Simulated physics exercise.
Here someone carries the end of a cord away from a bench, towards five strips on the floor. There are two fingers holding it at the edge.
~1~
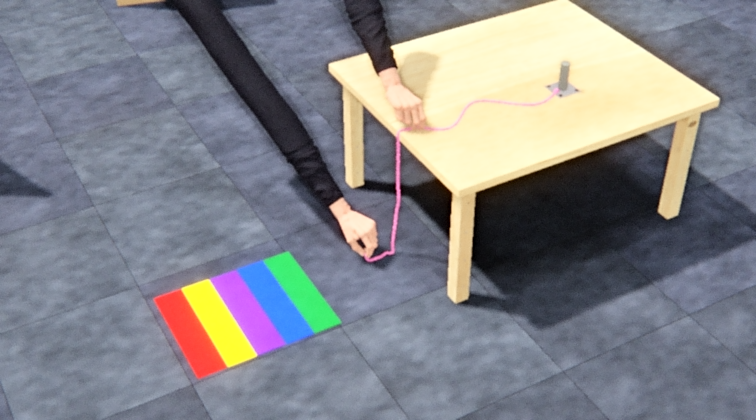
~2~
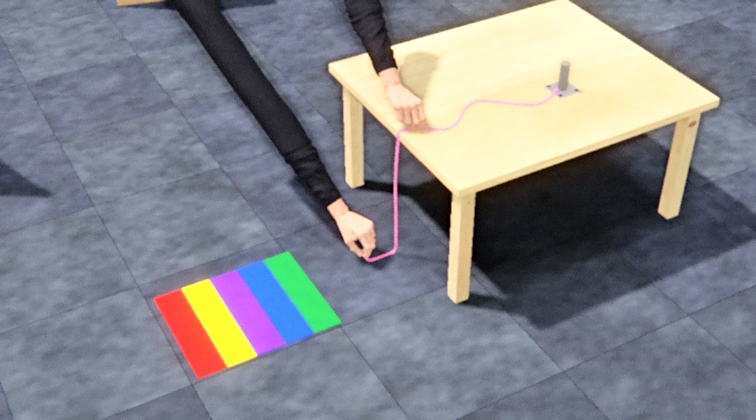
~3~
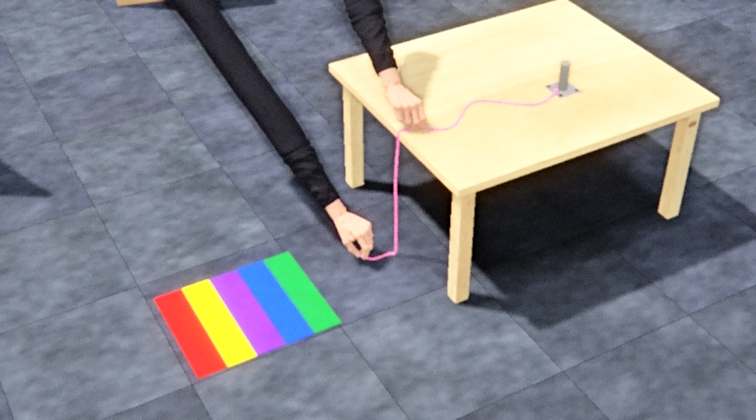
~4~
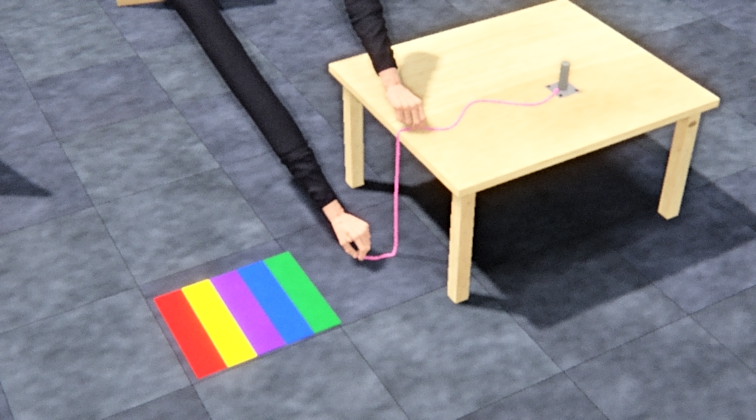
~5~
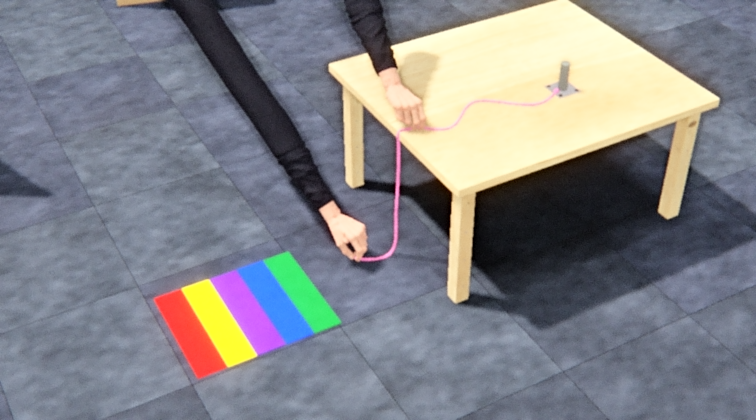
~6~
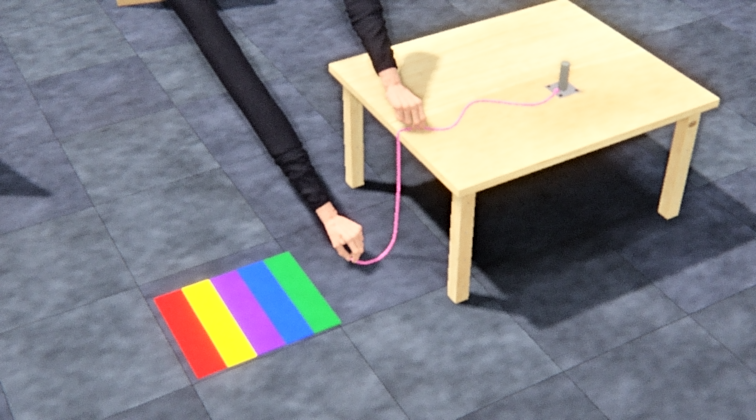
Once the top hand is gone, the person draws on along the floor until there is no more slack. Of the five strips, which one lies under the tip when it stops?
The purple strip.
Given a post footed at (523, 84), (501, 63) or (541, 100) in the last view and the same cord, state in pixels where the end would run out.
The places come out near (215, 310), (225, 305) and (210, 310).
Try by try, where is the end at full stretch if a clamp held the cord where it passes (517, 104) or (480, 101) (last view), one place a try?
In order of the tries, it's near (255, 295) and near (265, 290).
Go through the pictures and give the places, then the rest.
In the first frame, end (365, 254); green (318, 314); blue (291, 325); purple (263, 335); yellow (234, 346); red (204, 358).
In the second frame, end (363, 255); cord through (542, 103) (483, 101) (449, 128) (398, 142) (396, 193) (396, 243).
In the third frame, end (361, 255).
In the fourth frame, end (359, 256); cord through (542, 103) (483, 101) (449, 128) (398, 142) (396, 193) (396, 243).
In the fifth frame, end (355, 258).
In the sixth frame, end (352, 259); cord through (542, 103) (483, 101) (449, 128) (398, 142) (398, 192) (392, 243).
Early on, end near (299, 278); over green.
Midway, end near (266, 290); over blue.
At the end of the slack, end near (246, 297); over purple. It gets as far as the purple strip.
